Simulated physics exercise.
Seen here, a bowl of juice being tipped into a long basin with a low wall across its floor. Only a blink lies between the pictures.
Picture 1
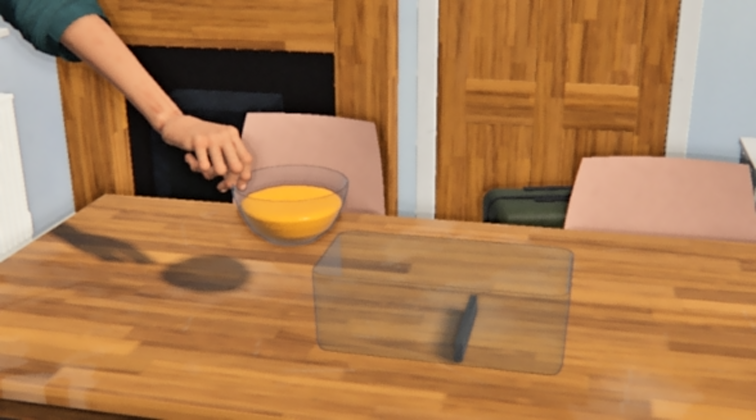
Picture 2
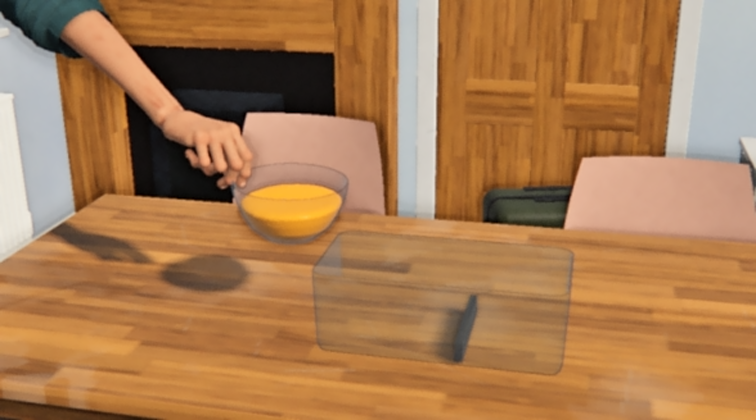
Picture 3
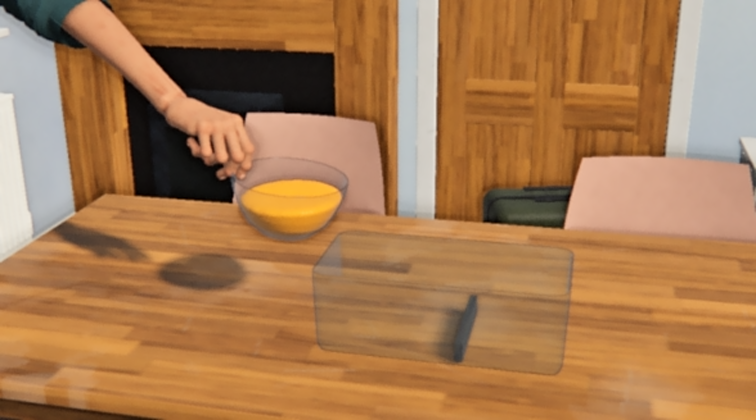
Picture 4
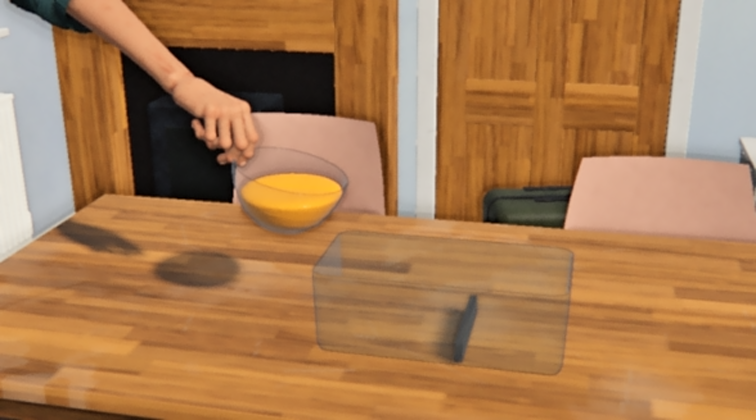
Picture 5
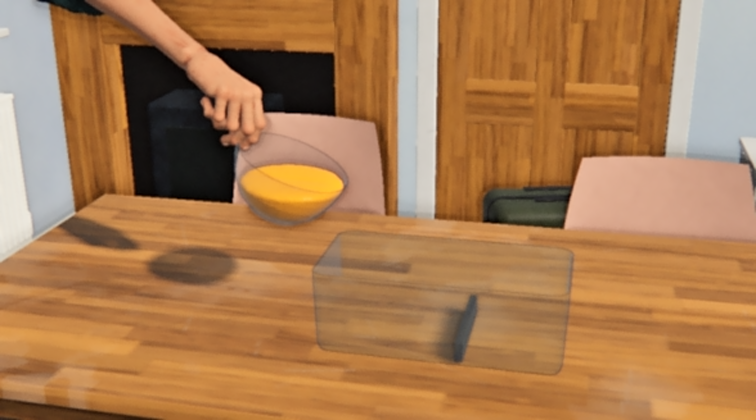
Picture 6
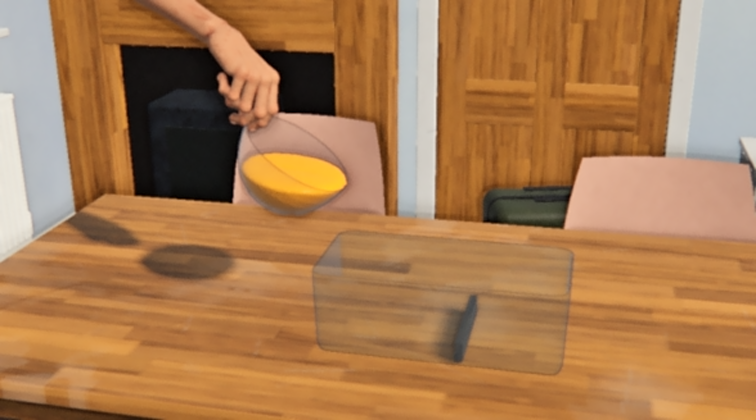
A hand tilts a glass bowl of orange juice rightward beside a clear, long basin.
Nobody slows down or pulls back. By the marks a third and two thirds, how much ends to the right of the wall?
The share right of the wall is under a third.
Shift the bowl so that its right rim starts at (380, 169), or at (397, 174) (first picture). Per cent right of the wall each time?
Near 45 % and 60 %.
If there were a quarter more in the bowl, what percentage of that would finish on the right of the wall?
About 15 per cent.
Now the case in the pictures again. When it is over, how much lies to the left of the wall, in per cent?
Near 70 %.
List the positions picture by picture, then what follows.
In the first frame, it leans 0°; its right rim is at (346, 188); the juice meets the walls at (244, 196) and (341, 204); the long basin's rim runs from (326, 252) to (571, 273); the wall's top is at (467, 319).
In the second frame, it leans 2°; its right rim is at (346, 188); the juice meets the walls at (244, 195) and (341, 202).
In the third frame, it leans 6°; its right rim is at (346, 188); the juice meets the walls at (245, 192) and (341, 198).
In the fourth frame, it leans 14°; its right rim is at (345, 188); the juice meets the walls at (244, 184) and (341, 193).
In the fifth frame, it leans 23°; its right rim is at (345, 188); the juice meets the walls at (244, 173) and (343, 187).
In the sixth frame, it leans 34°; its right rim is at (345, 188); the juice meets the walls at (246, 159) and (346, 180).
A moment on, the bowl is tipped on its side and 40 per cent is still to pour, 7 is left of the wall and 0 right of it.
Next, the bowl is tipped on its side and 1 per cent is still to pour, 83 is left of the wall and 3 right of it.
Then the bowl is tipped on its side and 0 per cent is still to pour, 66 is left of the wall and 11 right of it.
Later the bowl is tipped on its side and 0 per cent is still to pour, 72 is left of the wall and 17 right of it.
At rest 72 per cent lies left of the wall, 17 right of it and 11 outside.
